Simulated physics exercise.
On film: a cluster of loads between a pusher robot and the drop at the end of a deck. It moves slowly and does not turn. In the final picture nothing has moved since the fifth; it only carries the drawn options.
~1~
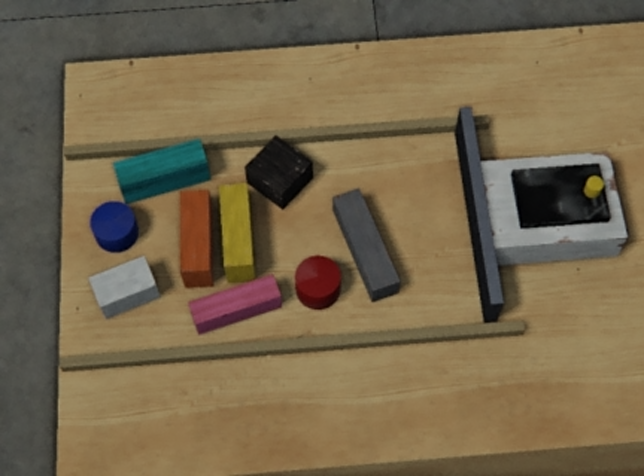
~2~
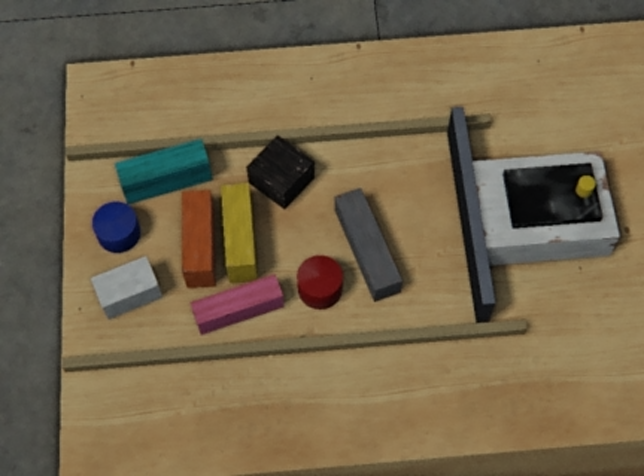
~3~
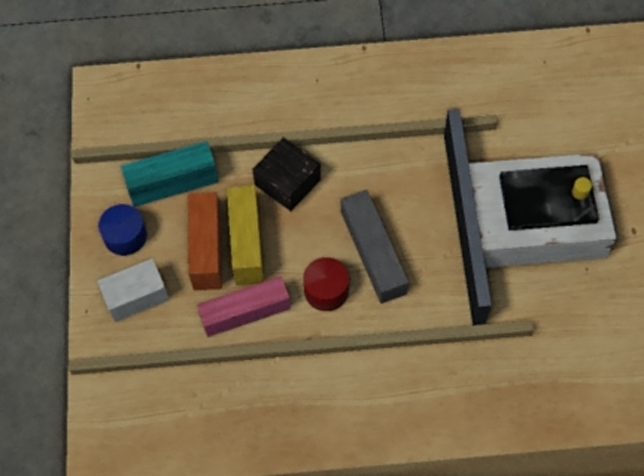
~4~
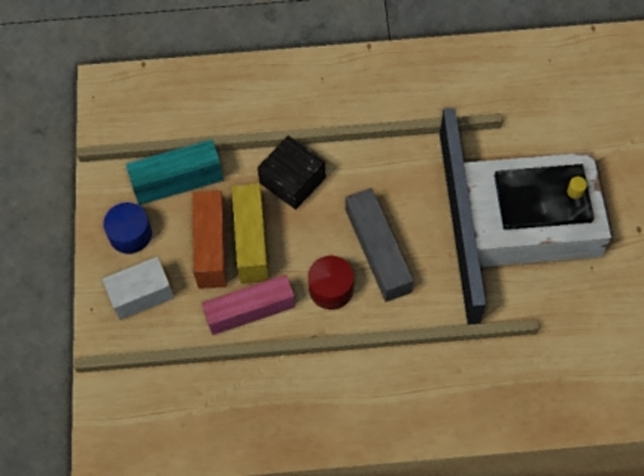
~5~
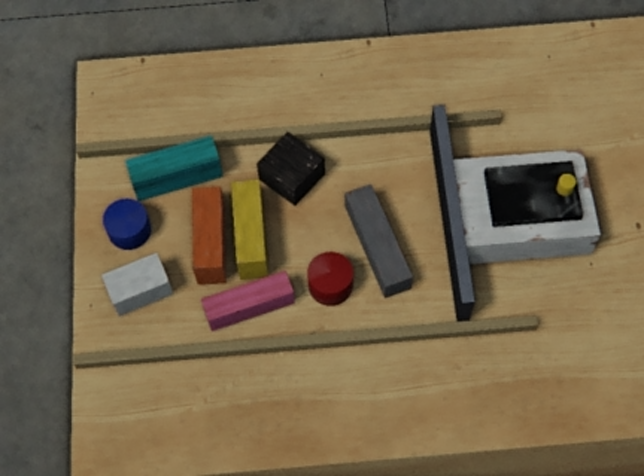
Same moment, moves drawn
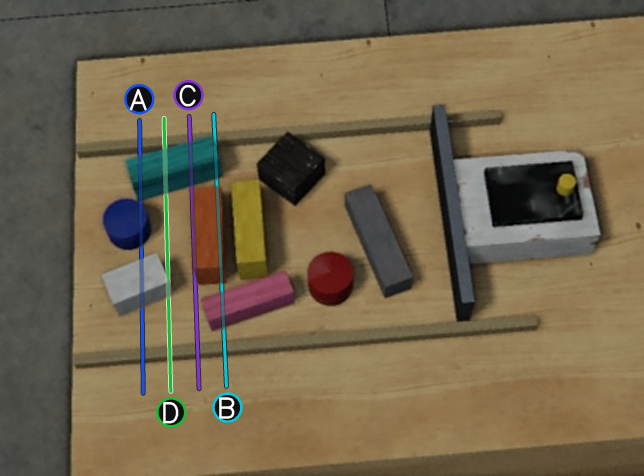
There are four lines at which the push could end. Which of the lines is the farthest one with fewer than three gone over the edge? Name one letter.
It can go as far as C.
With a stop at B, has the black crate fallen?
No.
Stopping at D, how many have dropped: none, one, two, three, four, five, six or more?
Four.
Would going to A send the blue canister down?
By then, yes.
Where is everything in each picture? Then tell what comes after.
The first frame shows yellow bar (238, 234); pink stick (235, 305); grey bar (366, 245).
The second frame shows robot (546, 195); white crate (128, 288).
The third frame shows robot (542, 197); black crate (287, 174).
The fourth frame shows robot (536, 196); red canister (331, 283).
The fifth frame shows robot (526, 193); yellow bar (250, 230); pink stick (248, 301); grey bar (378, 241).
On the copy, A at (141, 249); B at (220, 243); C at (194, 245); D at (167, 247).
On C. First, robot (433, 201); pink stick (243, 302); red canister (307, 280).
Then, robot (338, 209); white crate (120, 288); pink stick (151, 319).
Finally, robot (267, 215); white crate over the edge; blue canister (75, 222); one fallen.
By contrast, A drops five; B is within the limit but short; D drops four.
